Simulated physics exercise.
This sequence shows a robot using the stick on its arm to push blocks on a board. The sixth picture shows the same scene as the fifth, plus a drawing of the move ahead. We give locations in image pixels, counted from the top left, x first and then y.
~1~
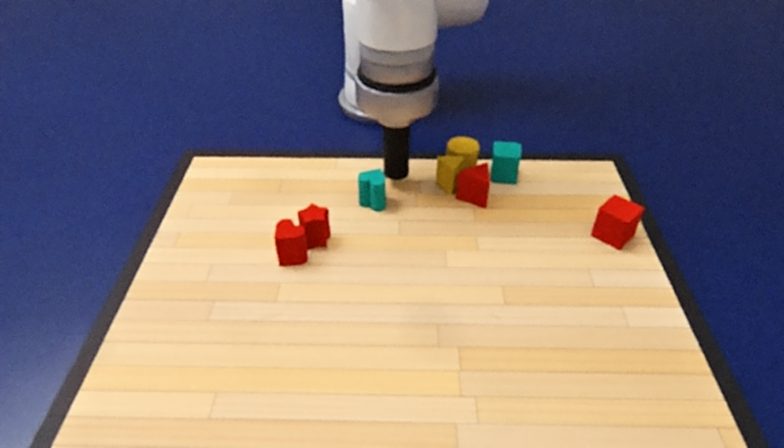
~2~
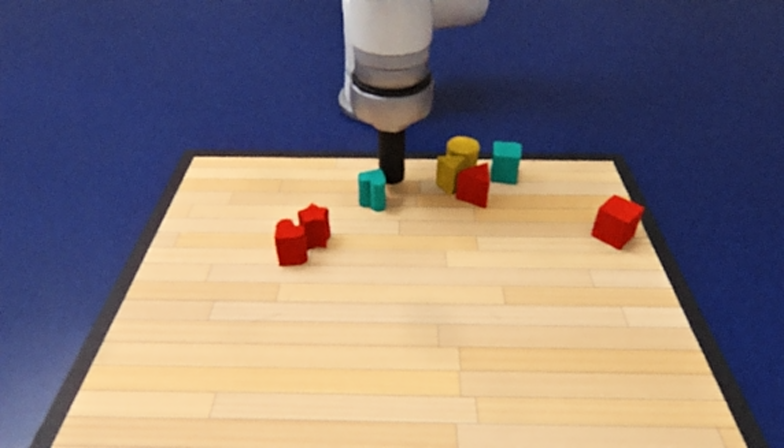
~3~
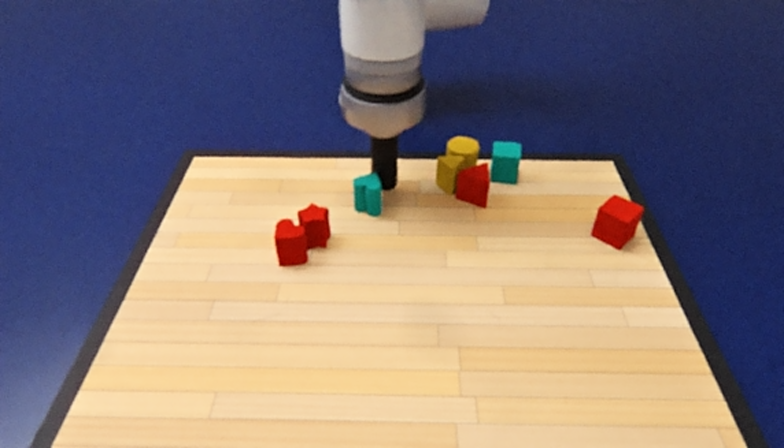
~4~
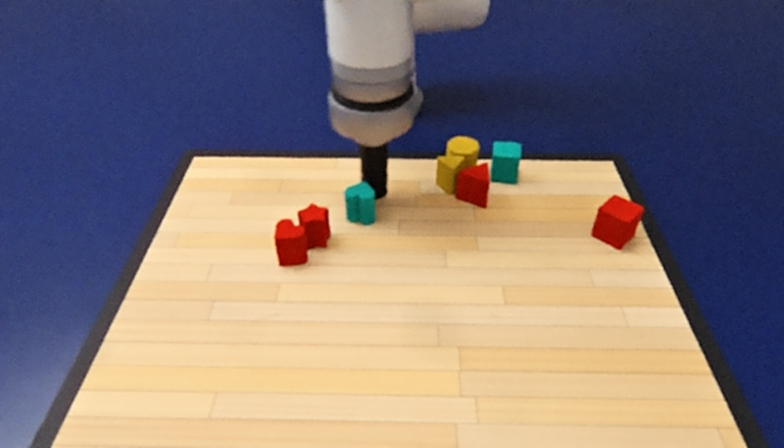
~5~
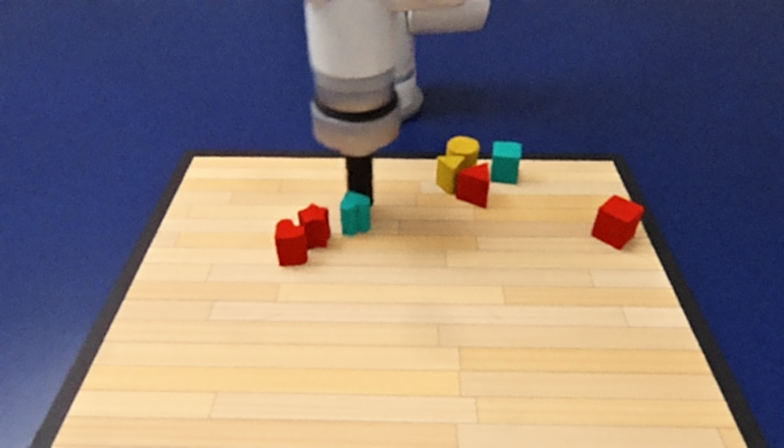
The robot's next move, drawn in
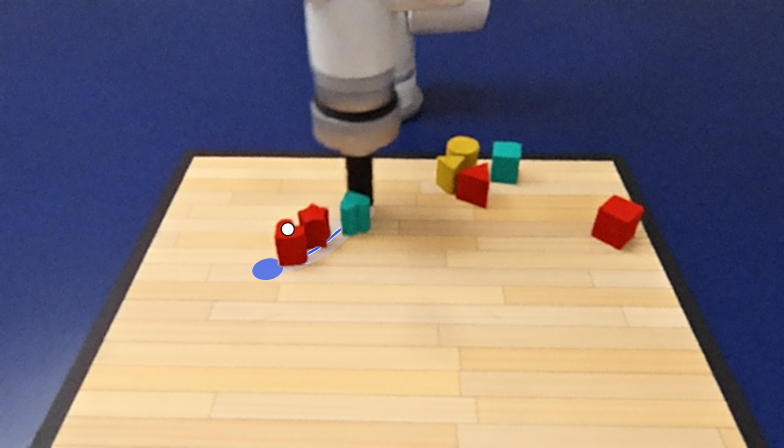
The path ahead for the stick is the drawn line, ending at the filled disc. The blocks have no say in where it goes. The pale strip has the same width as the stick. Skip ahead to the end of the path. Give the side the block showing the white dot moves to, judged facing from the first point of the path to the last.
It's going to go right.
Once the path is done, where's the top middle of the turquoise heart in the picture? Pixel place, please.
I expect it at (341, 227).
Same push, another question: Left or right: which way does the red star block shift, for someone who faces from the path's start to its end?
To the right.
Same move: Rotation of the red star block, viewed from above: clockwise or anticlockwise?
Viewed from the top, it goes clockwise.
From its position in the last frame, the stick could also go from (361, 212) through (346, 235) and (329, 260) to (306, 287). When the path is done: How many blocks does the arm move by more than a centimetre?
The answer will be one.
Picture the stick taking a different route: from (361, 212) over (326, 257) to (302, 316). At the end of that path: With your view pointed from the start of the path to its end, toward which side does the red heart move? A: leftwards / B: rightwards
Option B.
Drawn move, from (361, 212) via (337, 233) and (307, 254), ending at (268, 269); the dot is on the red heart.
What follows on the original path. One third of the way, stick at (336, 223); red star block at (307, 215); turquoise heart at (342, 221), turned 50° anticlockwise.
Two thirds of the way, stick at (305, 244); red heart at (250, 241), turned 45° anticlockwise; red star block at (276, 225), turned 65° clockwise; turquoise heart at (341, 227), turned 70° anticlockwise.
At the end, stick at (266, 259); red heart at (229, 247), turned 80° anticlockwise; red star block at (247, 227), turned 110° clockwise; turquoise heart at (341, 227), turned 70° anticlockwise.
